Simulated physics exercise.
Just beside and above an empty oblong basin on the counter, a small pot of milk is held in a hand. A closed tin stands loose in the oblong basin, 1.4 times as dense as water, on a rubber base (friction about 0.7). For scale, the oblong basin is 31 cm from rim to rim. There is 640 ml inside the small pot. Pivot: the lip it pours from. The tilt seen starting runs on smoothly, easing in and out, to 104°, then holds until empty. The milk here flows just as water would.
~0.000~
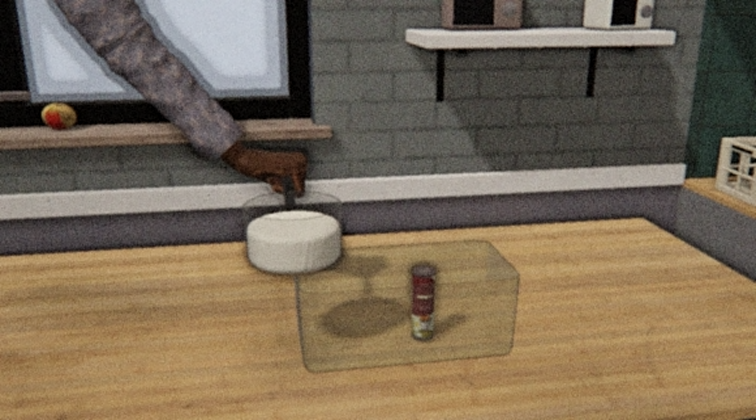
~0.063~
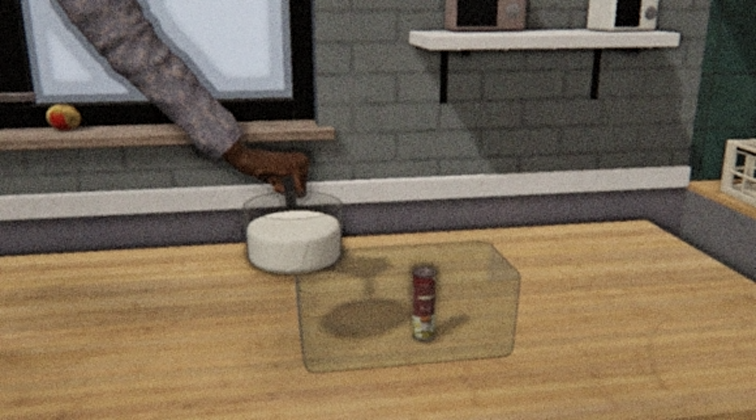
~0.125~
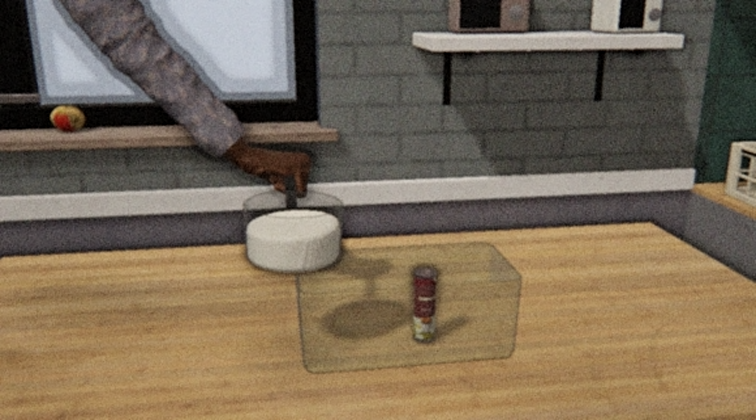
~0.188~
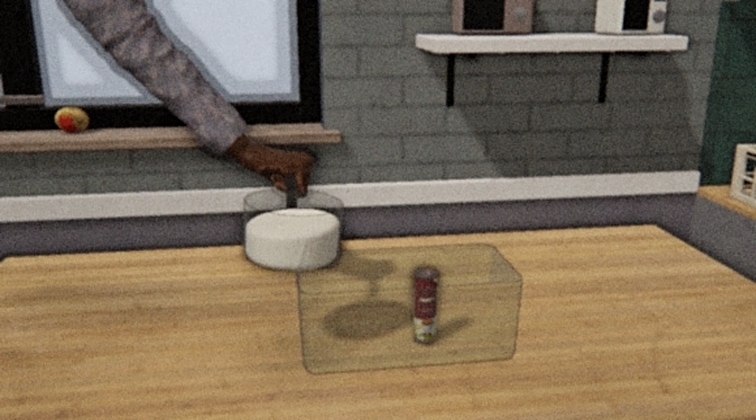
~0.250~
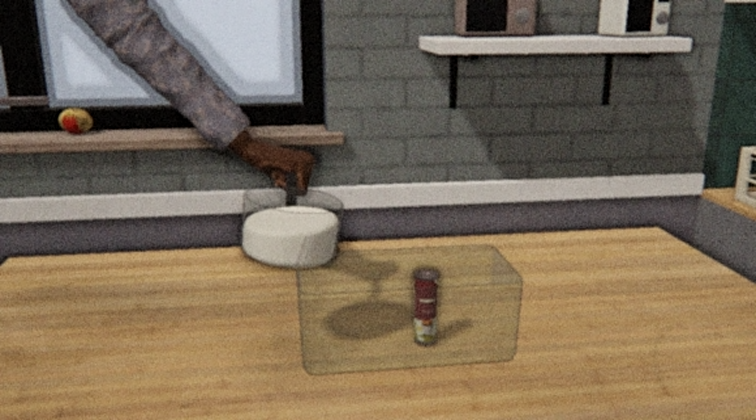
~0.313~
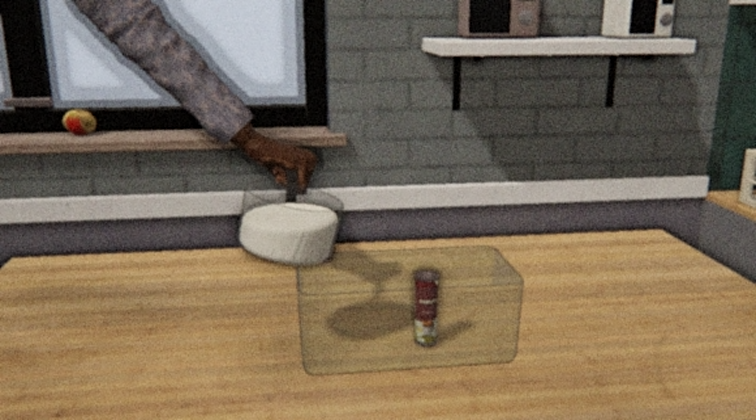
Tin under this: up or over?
Up.
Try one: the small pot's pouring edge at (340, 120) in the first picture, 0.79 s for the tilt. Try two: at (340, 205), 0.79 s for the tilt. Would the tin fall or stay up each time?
The tin stays vertical the first time and overturns the second time.
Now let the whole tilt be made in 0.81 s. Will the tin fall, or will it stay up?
Then the tin tumbles.
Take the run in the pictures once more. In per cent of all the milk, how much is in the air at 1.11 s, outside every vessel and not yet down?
About 18 percent.
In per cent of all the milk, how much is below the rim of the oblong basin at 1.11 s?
About 64 %.
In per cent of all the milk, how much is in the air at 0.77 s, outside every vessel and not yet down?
20 %.
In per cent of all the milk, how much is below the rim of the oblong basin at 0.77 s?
I reckon close to 4 percent of it.
Then, 0.77 s in, the tilt is 64° and 76 per cent is still to pour; the tin stands where it began.
Then, 1.11 s in, the tilt is 96° and 17 per cent is still to pour; the tin stands where it began.
Then, 1.47 s in, the tilt is 104° and 1 per cent is still to pour; the tin stands where it began.
Then, 1.85 s in, the tilt is 104° and 0 per cent is still to pour; the tin stands where it began.
Finally, the tin stands where it began.
